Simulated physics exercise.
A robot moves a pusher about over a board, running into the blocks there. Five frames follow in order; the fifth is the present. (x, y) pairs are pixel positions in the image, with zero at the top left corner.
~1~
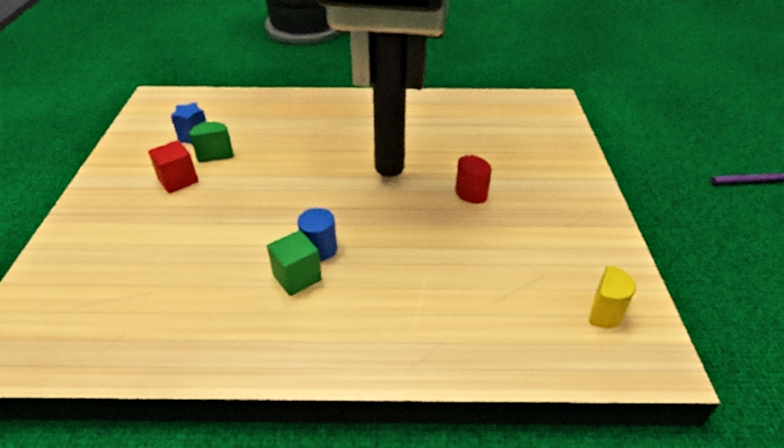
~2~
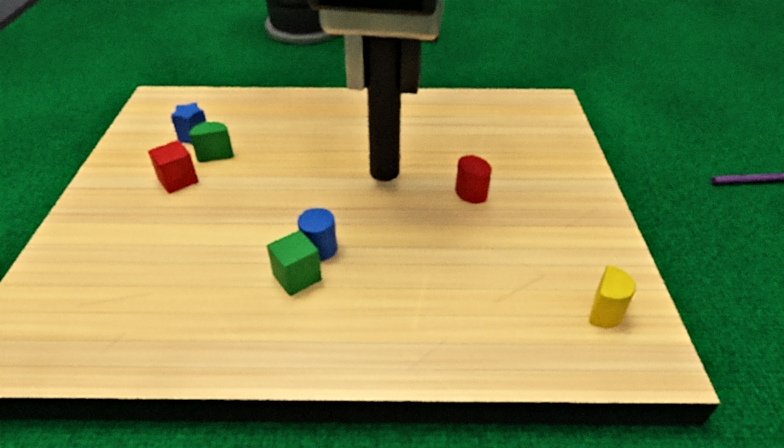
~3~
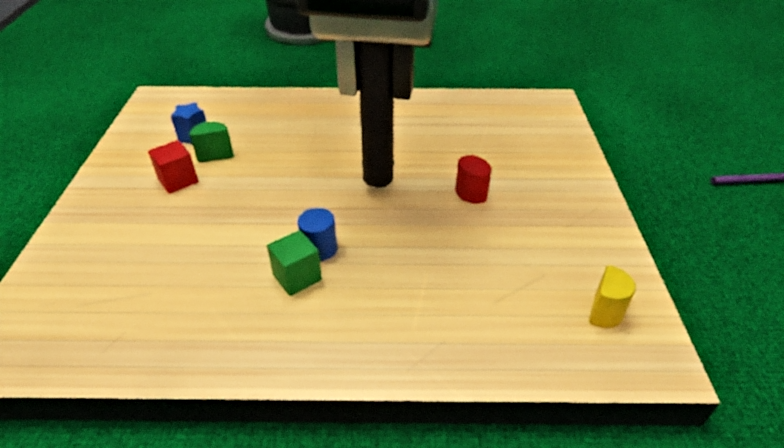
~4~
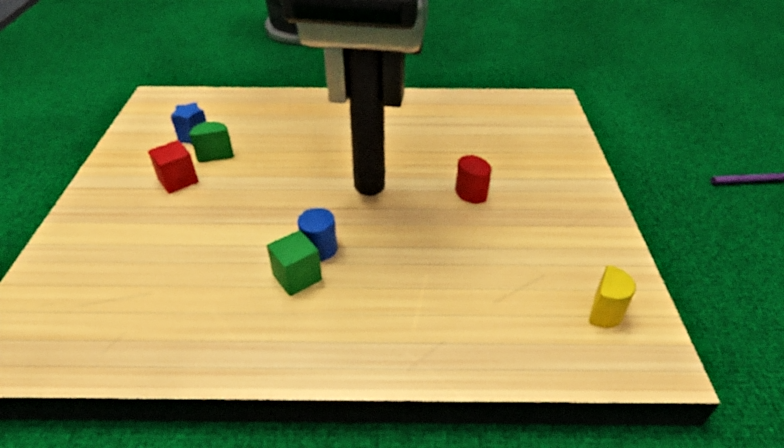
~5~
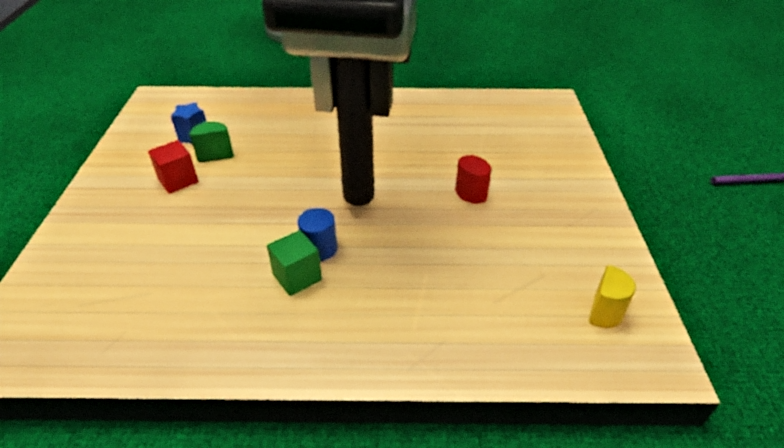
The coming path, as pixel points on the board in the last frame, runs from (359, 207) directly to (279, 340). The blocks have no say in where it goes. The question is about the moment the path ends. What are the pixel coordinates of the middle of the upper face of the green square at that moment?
Most likely (253, 272).
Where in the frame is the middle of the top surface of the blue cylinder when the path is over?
The centre of its top will be at (277, 239).
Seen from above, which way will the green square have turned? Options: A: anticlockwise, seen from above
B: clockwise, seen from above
I choose A.
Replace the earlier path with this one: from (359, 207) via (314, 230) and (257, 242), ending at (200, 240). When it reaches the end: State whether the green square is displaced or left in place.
The green square will not stay where it is.
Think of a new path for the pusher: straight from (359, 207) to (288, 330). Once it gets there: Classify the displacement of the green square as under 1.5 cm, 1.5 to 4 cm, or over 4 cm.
It goes 1.5 to 4 cm.
On the path given first. One third of the way, pusher at (335, 234); green square at (280, 254), turned 35° anticlockwise; blue cylinder at (299, 228).
Two thirds of the way, pusher at (308, 278); green square at (262, 268), turned 55° anticlockwise; blue cylinder at (277, 239).
At the end, pusher at (277, 330); green square at (253, 272), turned 35° anticlockwise; blue cylinder at (277, 239).
